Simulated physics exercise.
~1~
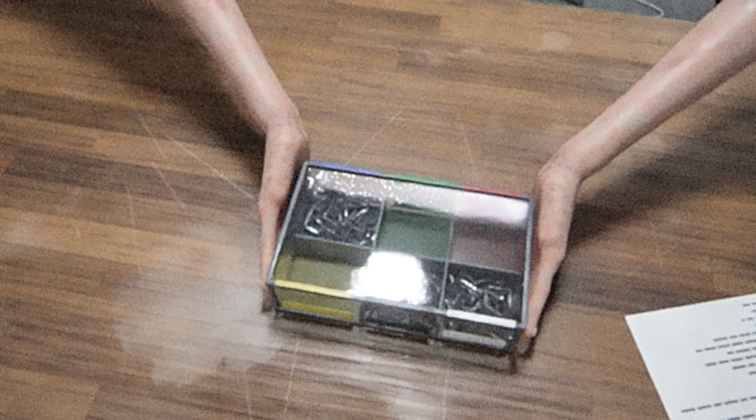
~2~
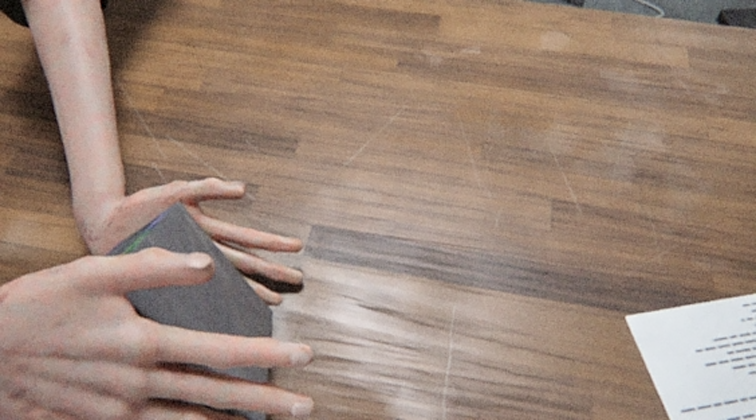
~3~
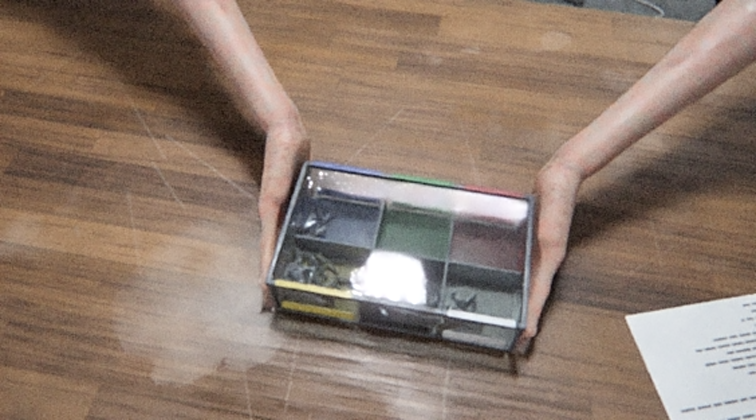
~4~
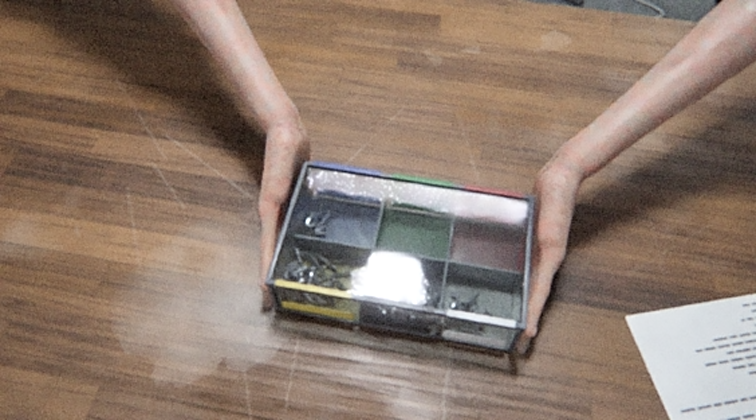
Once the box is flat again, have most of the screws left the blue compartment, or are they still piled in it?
Most of them have left it. Only a small share of the screws remains in the blue compartment, while the yellow one now holds a good part of them.
Small screws shift out of the blue compartment as two hands tip a box and level it.
